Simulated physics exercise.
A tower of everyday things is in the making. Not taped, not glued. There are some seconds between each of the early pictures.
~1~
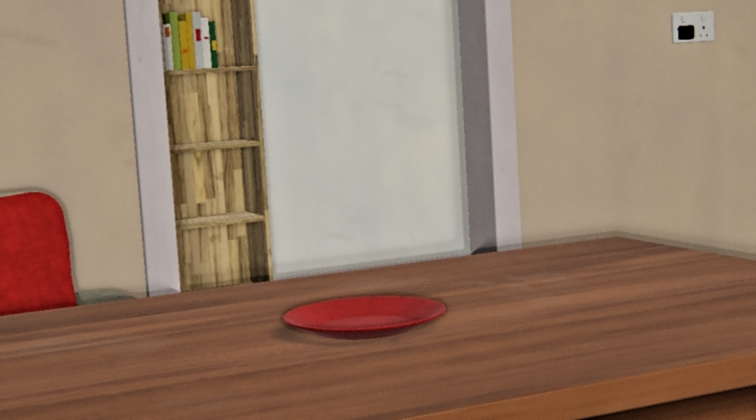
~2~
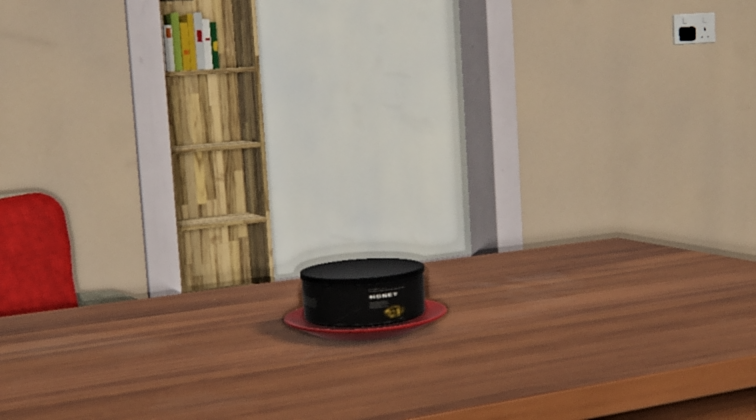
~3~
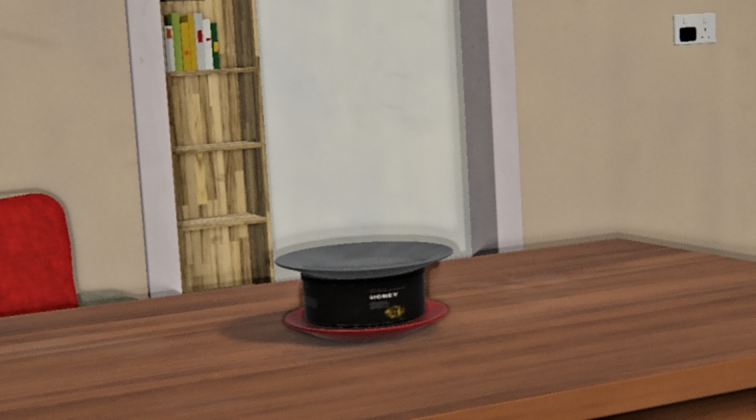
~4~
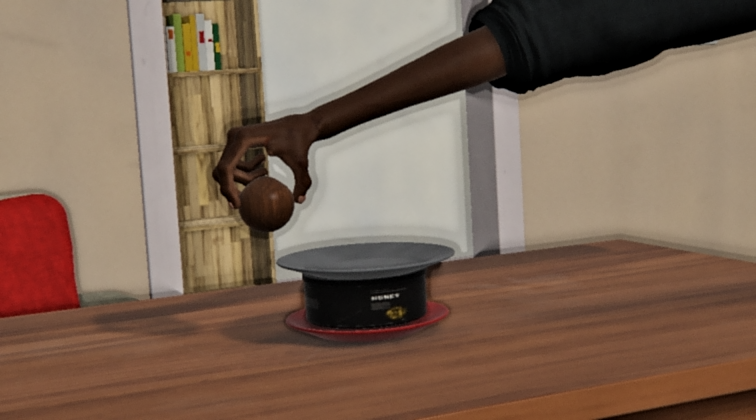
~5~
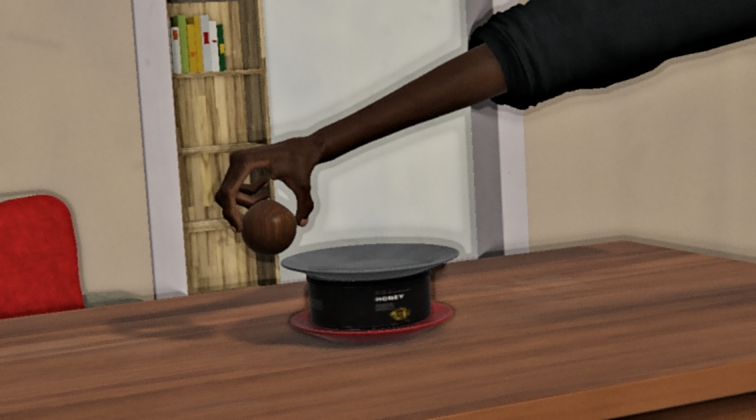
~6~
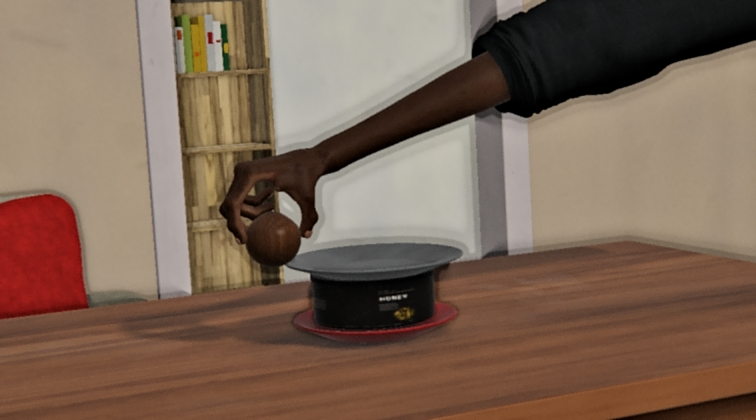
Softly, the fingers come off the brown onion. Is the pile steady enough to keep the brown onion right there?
No, doesn't stay standing.
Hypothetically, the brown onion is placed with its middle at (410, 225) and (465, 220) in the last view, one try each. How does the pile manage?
It survives in the first case and caves in in the second case.
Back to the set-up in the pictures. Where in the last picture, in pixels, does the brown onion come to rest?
Near (244, 328).
Then, 0.20 s later than the last frame, brown onion moved a little near (266, 254).
Then, 0.30 s later than the last frame, brown onion now fallen.
Then, 0.40 s later than the last frame, nothing new.
When it is over, fallen, brown onion; the other 3 as before. End places, in pixels of the last picture, brown onion near (244, 329). The pile comes apart.
